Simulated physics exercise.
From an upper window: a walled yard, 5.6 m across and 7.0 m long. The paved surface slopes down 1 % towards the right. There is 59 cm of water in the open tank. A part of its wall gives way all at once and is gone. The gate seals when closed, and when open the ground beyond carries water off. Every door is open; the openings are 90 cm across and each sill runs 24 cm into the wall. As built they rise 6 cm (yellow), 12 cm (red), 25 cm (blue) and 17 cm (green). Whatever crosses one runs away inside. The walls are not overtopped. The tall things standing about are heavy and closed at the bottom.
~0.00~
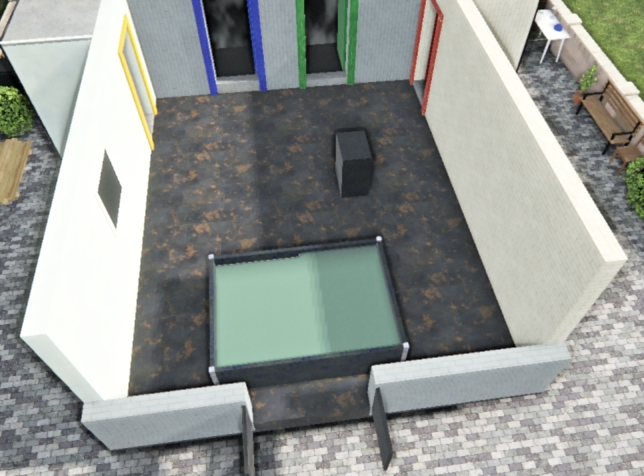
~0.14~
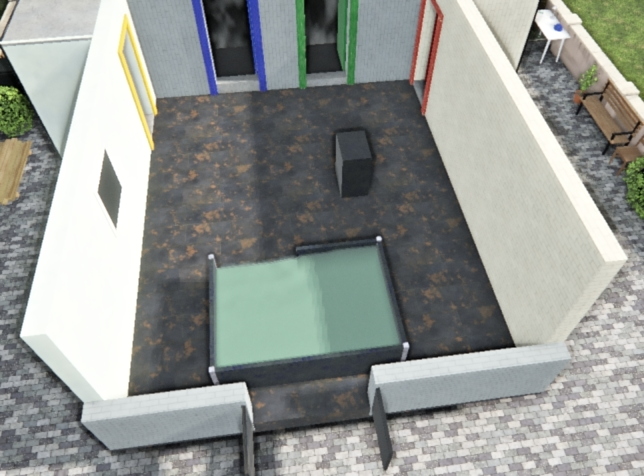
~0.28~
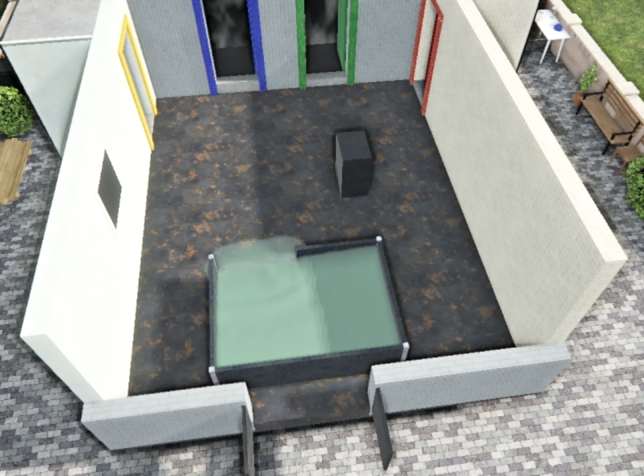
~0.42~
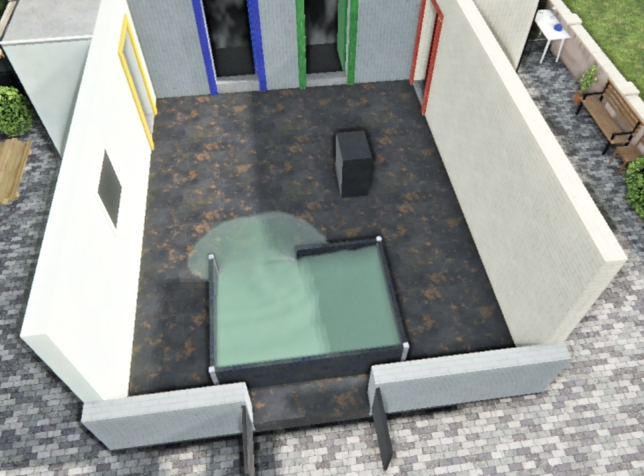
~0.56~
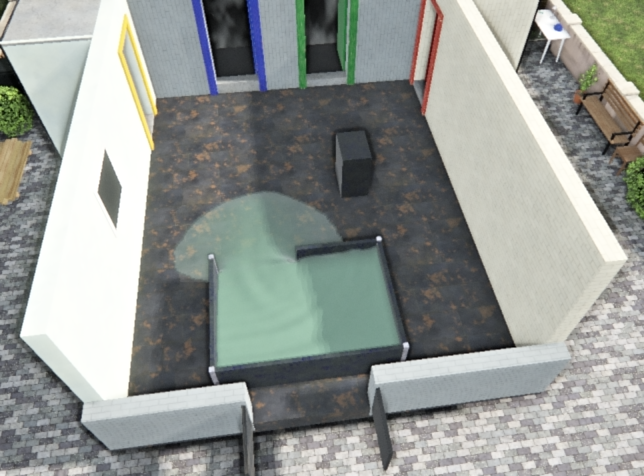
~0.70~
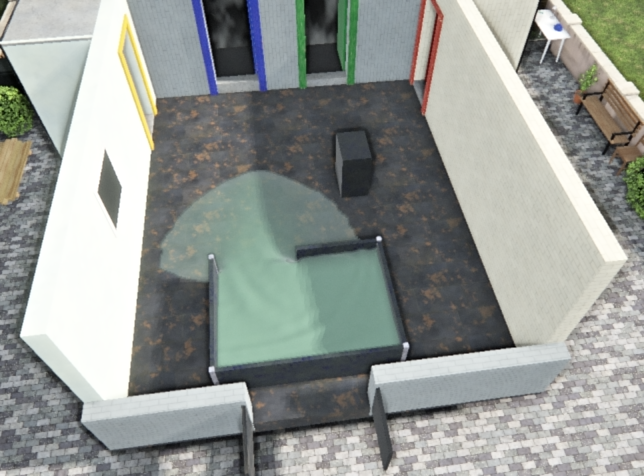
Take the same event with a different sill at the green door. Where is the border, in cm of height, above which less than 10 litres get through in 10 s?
Close to 13 cm is just enough.
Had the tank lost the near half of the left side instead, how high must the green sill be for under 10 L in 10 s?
About 6.5 cm.
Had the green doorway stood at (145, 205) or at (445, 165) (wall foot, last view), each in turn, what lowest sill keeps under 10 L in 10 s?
Roughly 13.0 and 8.5 cm.
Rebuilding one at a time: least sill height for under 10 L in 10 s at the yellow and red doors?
About 15 cm at yellow and 18 cm at red.
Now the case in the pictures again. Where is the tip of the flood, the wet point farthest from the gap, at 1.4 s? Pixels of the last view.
Around (241, 101).
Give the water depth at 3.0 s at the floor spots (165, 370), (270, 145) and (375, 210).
About 0, 4 and 0 cm.
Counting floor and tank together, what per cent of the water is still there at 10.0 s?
Roughly 92 in a hundred.
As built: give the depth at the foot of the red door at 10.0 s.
Roughly 14.0 cm deep.
After 1.4 s water covers 35 % of the floor, deepest (34 cm) near (241, 276); it has not reached the green door.
After 3.0 s water covers 50 % of the floor, deepest (32 cm) near (182, 106); 17 cm at the green door, 0 litres in over its 17 cm sill.
After 10.0 s water covers 90 % of the floor, deepest (14 cm) near (501, 374); 9 cm at the green door, 1 litre in over its 17 cm sill.
At the green door as built, the water arrived by 2.2 s and peaked near 18 cm at 2.8 s.
With a sill of 12 cm, 17 litres would have come in within the 10 s; with 16.5 cm, 1 litre. So under 10 litres takes about 13 cm.
